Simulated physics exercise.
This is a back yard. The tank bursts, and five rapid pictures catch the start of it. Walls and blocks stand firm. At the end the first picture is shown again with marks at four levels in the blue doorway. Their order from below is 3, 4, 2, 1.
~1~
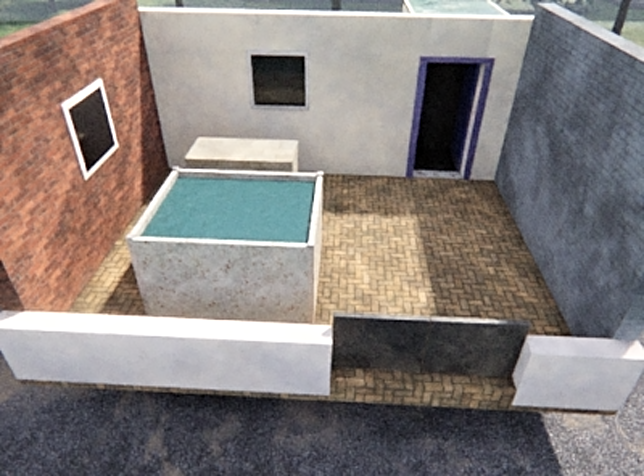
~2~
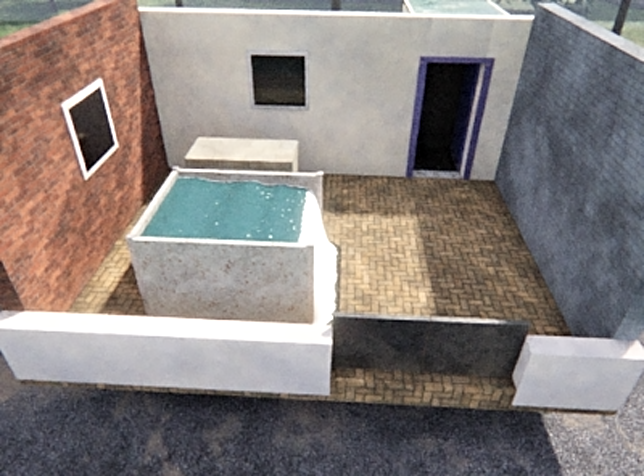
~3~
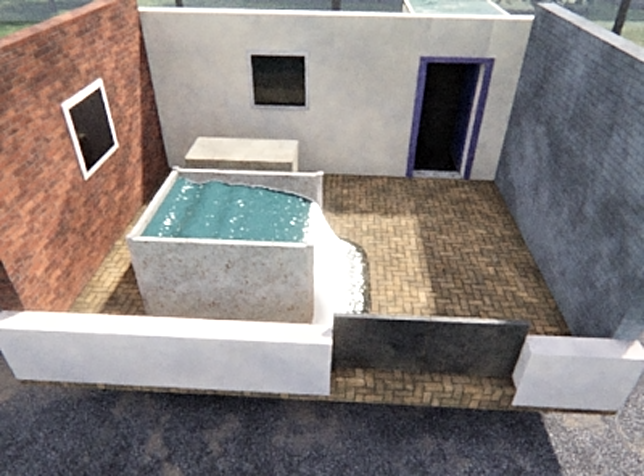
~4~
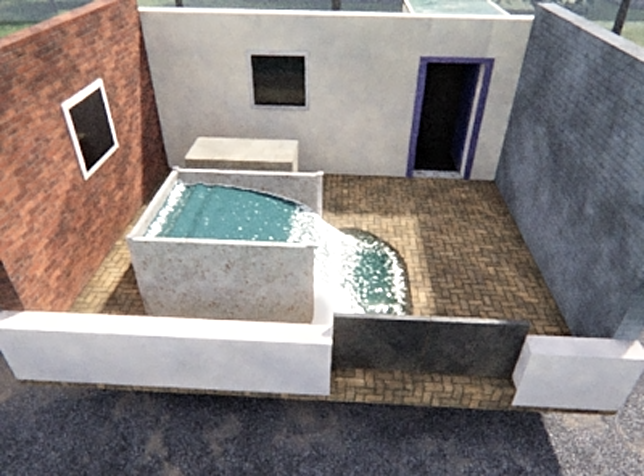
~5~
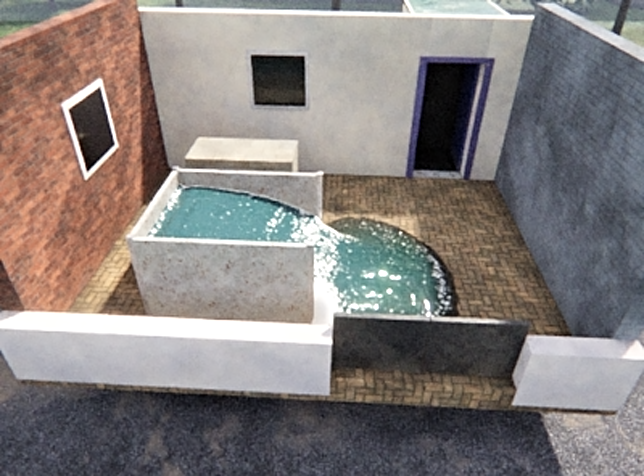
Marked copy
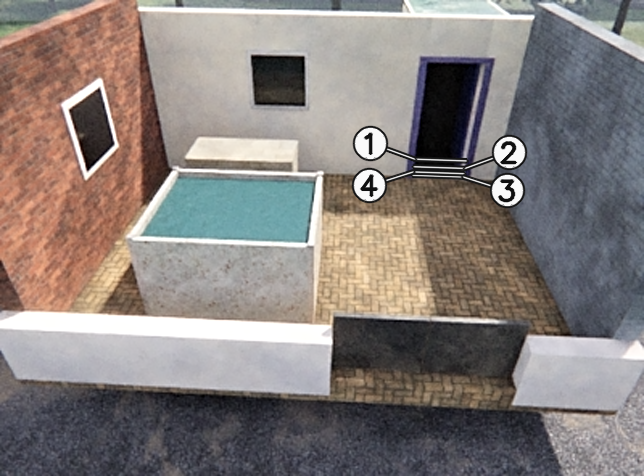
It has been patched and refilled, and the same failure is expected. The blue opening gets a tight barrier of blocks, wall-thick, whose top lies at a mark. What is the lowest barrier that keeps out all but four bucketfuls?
Height 1 just does it.
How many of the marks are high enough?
One of them.
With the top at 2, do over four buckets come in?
Yes.
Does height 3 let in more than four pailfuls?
Yes.
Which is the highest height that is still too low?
Here it is height 2.
On the marked copy, 1 at (440, 160); 2 at (439, 167); 3 at (437, 176); 4 at (438, 172); from the bottom up 3, 4, 2, 1.
For height 1, a splash gets over, under a bucket.
For height 2, about 9 bucketfuls get in.
For height 3, dozens of bucketfuls pour in.
For height 4, dozens of bucketfuls pour in.
